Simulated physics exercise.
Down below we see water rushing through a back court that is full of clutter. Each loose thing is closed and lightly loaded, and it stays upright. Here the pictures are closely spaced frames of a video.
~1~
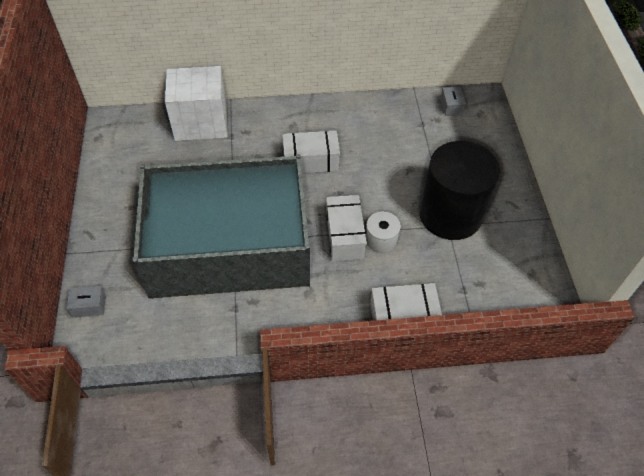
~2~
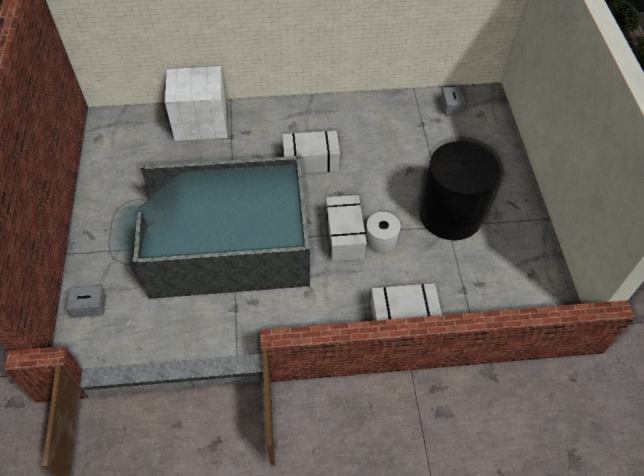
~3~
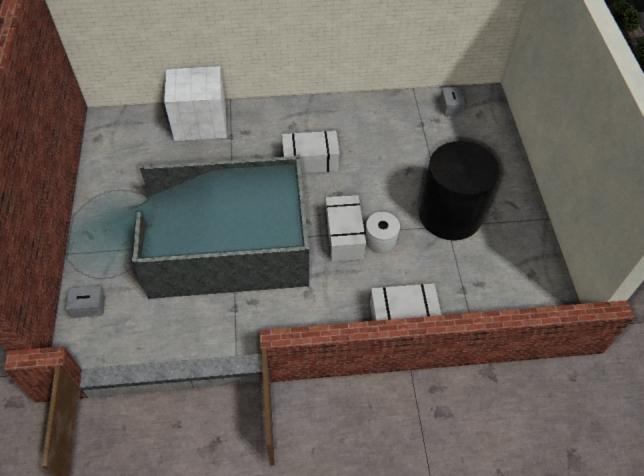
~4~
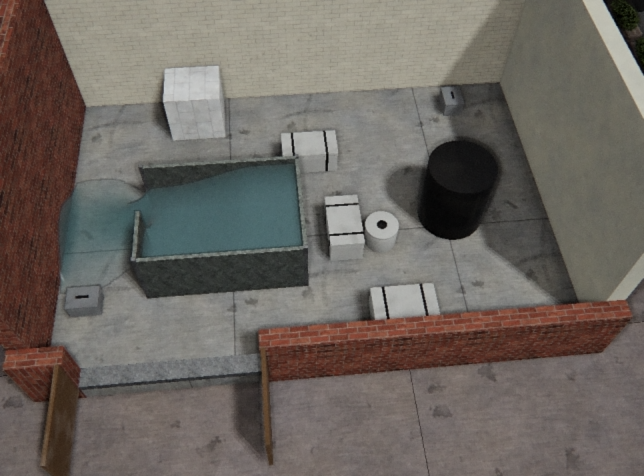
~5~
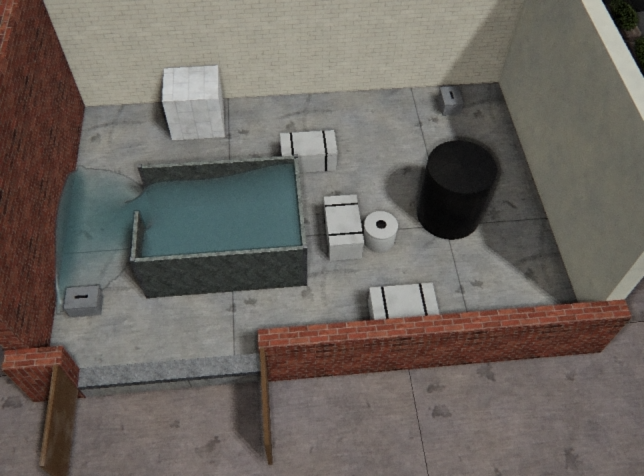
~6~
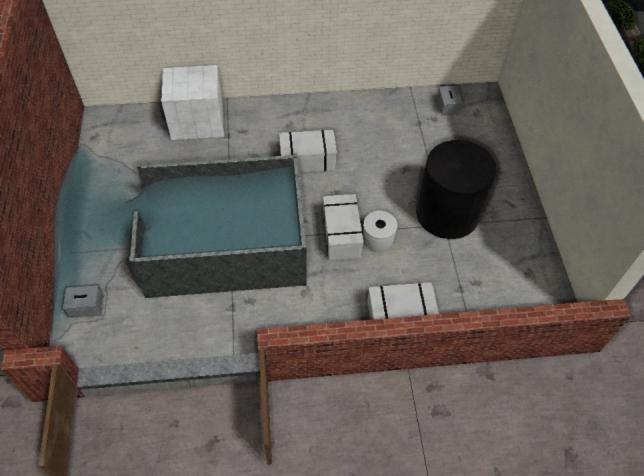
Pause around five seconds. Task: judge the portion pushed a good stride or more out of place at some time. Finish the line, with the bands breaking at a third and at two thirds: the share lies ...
The share lies below a third.
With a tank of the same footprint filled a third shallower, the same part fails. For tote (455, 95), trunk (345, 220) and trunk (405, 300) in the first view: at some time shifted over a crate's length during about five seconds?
Result by item: Didn't cover it; didn't cover it; didn't cover it.
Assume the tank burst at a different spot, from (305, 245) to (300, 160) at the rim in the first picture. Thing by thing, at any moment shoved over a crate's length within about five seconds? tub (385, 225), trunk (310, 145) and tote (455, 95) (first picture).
Got that far, never got that far, got that far.
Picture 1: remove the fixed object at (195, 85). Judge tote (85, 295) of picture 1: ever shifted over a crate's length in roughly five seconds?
As for that one, it travels far.
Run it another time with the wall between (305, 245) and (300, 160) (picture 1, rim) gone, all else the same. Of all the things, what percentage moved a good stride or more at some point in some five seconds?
Roughly 60 percent.
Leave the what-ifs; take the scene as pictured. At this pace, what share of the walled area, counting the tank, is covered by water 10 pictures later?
Roughly 35 in a hundred.
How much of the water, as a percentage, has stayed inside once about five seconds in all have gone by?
I'd put it near 82 per cent.
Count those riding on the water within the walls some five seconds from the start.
My tally gives 0.
A moment on, 0 of 7 are well off their spots; 0 afloat.
Next, 1 of 7 are well off their spots; 0 afloat.
Later, 1 of 7 are well off their spots; 0 afloat.
In the end, 1 of 7 are well off their spots, and 1 have been at some point; 0 afloat.
